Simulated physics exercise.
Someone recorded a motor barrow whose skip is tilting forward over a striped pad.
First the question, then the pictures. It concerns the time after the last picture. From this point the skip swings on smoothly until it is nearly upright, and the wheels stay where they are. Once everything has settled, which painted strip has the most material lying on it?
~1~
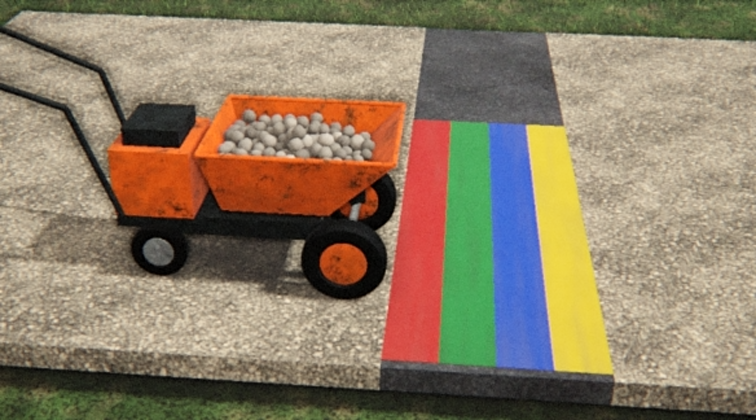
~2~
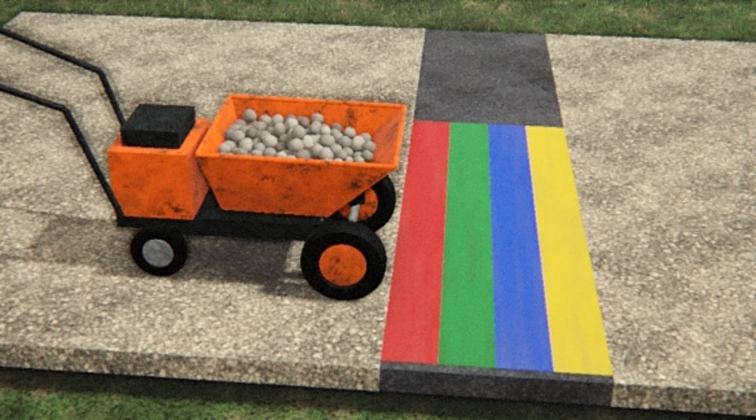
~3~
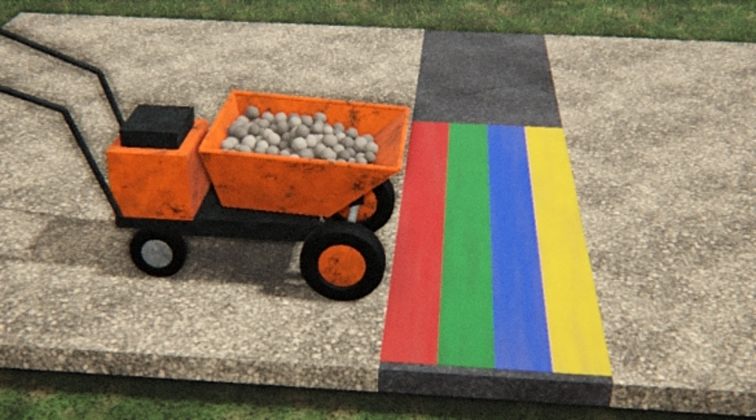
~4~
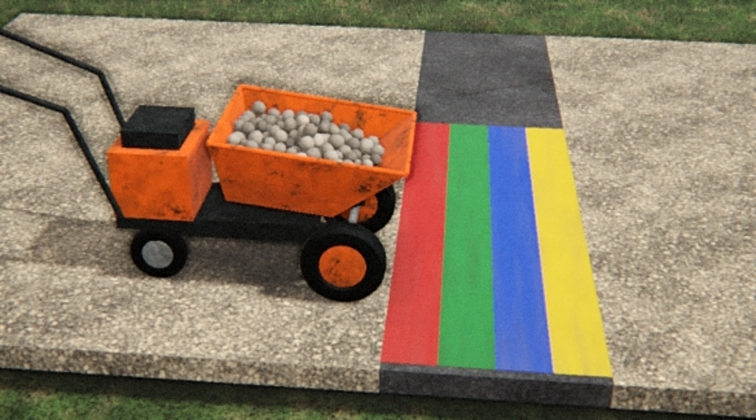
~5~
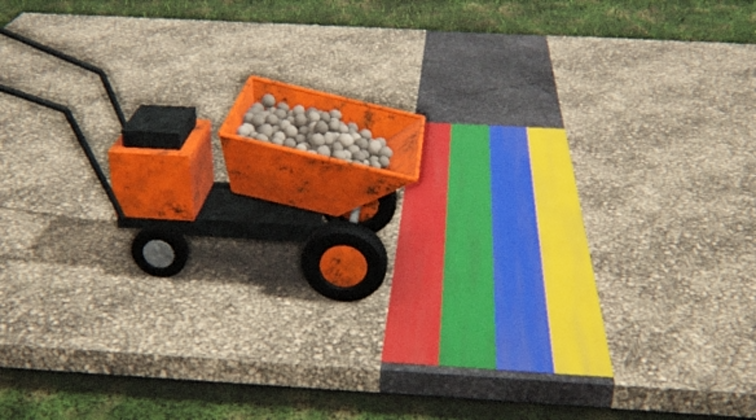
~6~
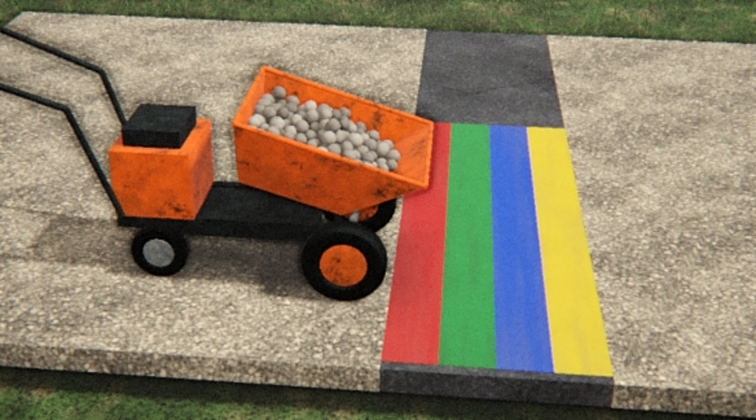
Most of it lies on the blue strip.
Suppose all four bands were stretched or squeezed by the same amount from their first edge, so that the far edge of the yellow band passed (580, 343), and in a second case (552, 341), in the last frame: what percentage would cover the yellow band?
About 20 % and 20 %.
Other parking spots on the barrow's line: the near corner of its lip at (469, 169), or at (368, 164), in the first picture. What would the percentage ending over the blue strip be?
First try: 10 per cent; second try: 30 per cent.
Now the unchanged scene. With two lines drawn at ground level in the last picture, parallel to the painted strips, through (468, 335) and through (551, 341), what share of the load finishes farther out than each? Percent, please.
That's 70 per cent for the first and 30 per cent for the second.
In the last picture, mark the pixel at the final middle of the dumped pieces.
Once nothing moves, the middle sits near (522, 272).
Shortly afterwards, skip tipped steeply; the whole lot in the skip.
Next, skip tipped right over; near two thirds in the skip; a little over the green strip; near a quarter over the blue strip; only a few over the yellow strip.
Some moments later, skip tipped right over; near a quarter in the skip; near a quarter over the green strip; near a third over the blue strip; near a quarter over the yellow strip; a little off the paint.
In the end, skip tipped right over; near a quarter in the skip; none at all over the red strip; near a quarter over the green strip; near a third over the blue strip; near a quarter over the yellow strip; a little off the paint.
